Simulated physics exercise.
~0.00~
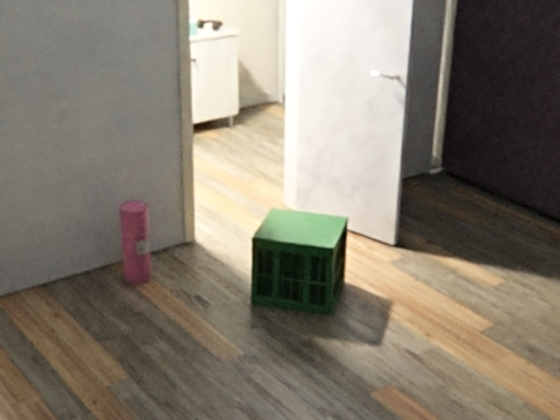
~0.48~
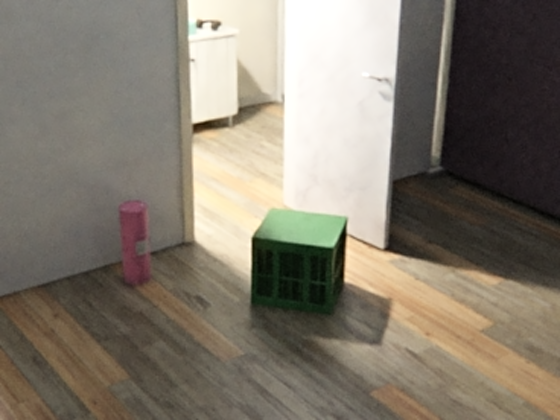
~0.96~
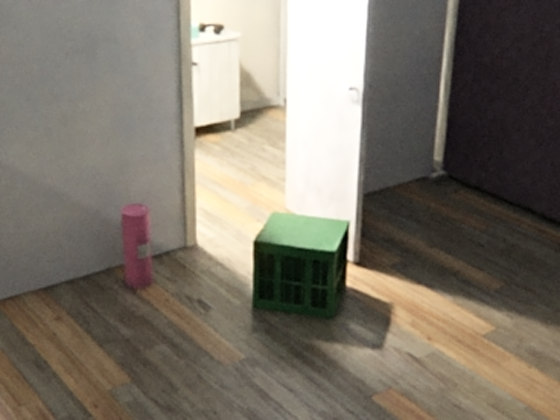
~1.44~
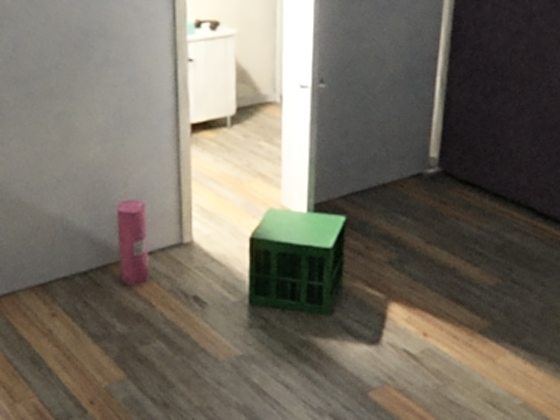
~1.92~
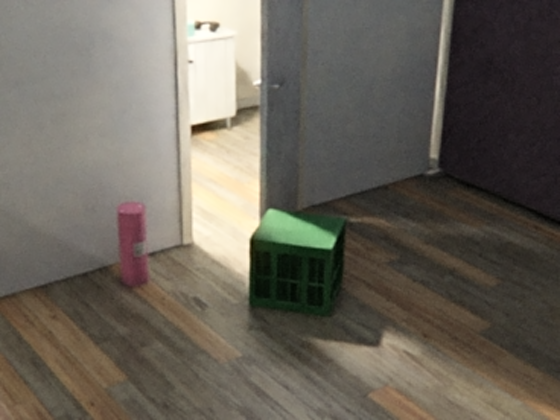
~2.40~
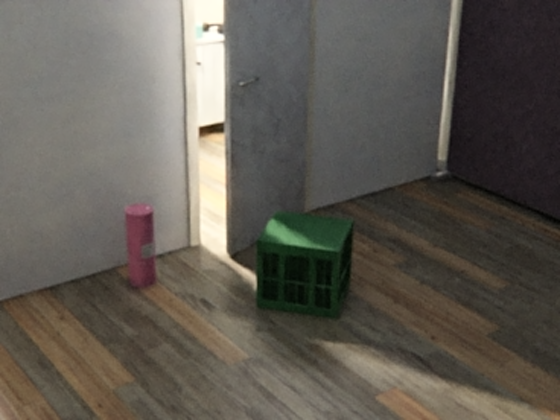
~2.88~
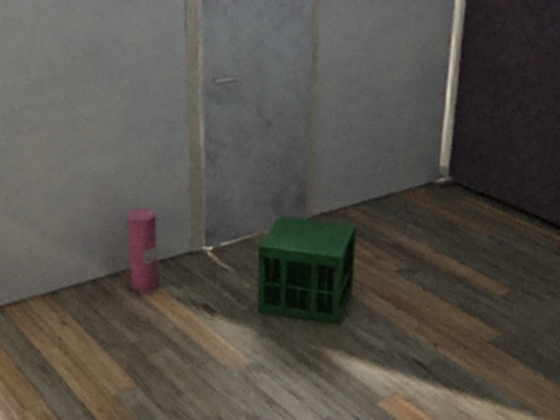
Room with wood floor, a white door swinging fully shut behind a green crate and pink canister that both stay put.
